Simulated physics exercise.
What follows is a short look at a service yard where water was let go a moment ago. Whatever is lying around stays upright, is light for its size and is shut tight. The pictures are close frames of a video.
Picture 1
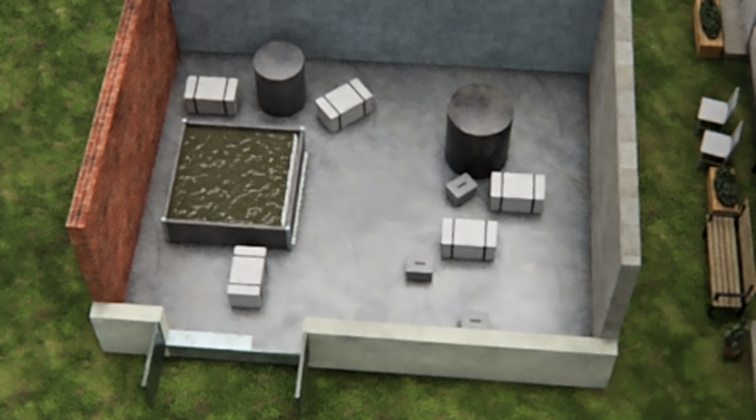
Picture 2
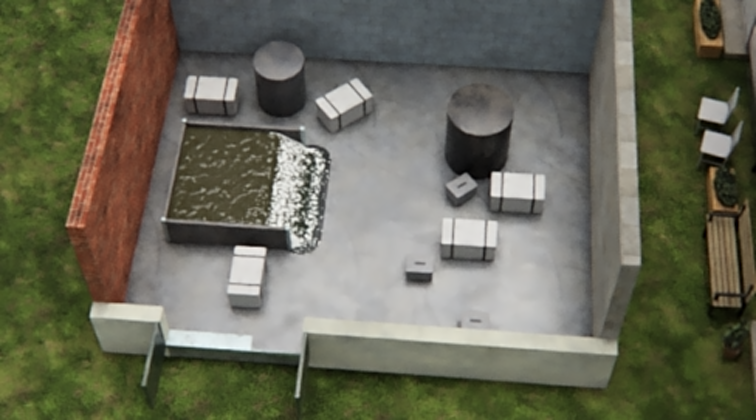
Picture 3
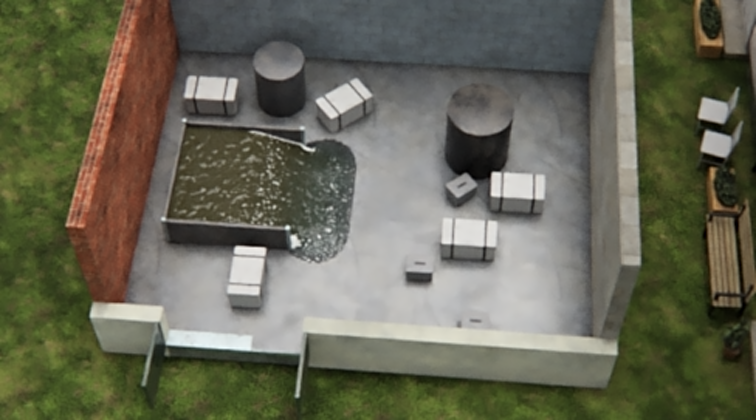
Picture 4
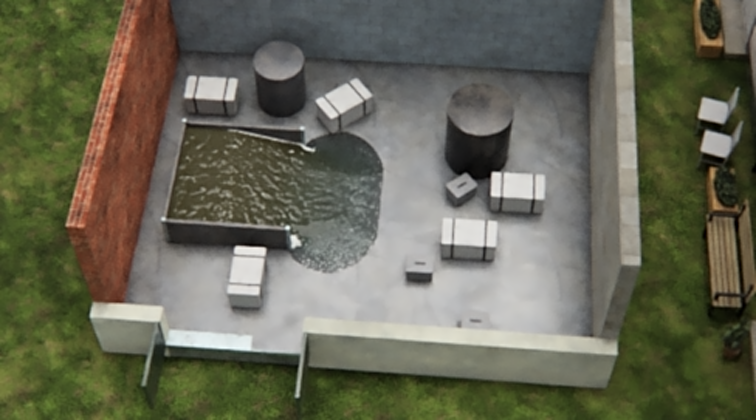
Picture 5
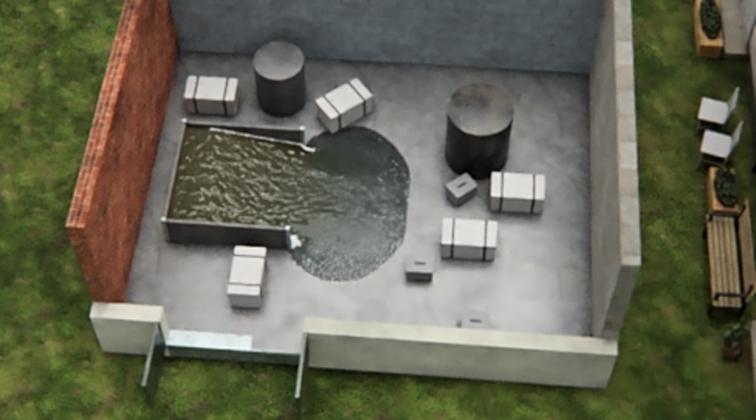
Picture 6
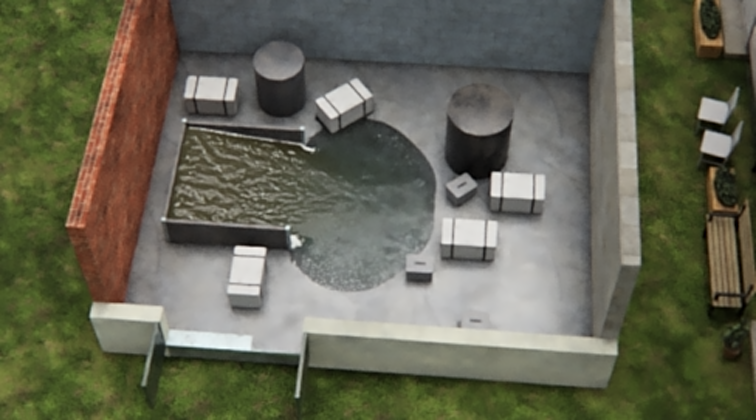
Murky water pouring from the open right side of a square tank, spreading across a walled yard's concrete floor among still boxes.
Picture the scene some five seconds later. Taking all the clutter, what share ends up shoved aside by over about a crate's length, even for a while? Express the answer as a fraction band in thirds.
Fraction band: 1/3 to 2/3.
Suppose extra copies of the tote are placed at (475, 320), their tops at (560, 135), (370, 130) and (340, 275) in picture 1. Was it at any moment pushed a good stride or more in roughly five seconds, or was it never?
Copy by copy, in order: Largely stays, relocated, largely stays.
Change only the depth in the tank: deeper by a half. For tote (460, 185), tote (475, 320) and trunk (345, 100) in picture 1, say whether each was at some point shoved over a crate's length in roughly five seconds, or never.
Respectively, gets that far, gets that far, never gets that far.
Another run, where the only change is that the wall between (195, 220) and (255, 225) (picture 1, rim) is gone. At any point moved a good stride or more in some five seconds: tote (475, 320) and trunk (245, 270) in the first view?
The first one stopped short; the second one went the full distance.
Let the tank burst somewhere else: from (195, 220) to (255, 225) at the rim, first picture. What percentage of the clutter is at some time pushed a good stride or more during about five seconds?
Close to 10 in a hundred.
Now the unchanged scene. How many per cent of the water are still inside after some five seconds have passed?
By my count, 100 per cent.
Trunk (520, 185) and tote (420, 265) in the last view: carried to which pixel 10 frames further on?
Close to (546, 186) and (446, 284).
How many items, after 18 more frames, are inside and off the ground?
Count: 3.
A moment on, 0 of 8 are well off their spots; 0 afloat.
Next, 3 of 8 are well off their spots; 0 afloat.
Later, 5 of 8 are well off their spots; 3 afloat.
In the end, 3 of 8 are well off their spots, and 5 have been at some point; 4 afloat.
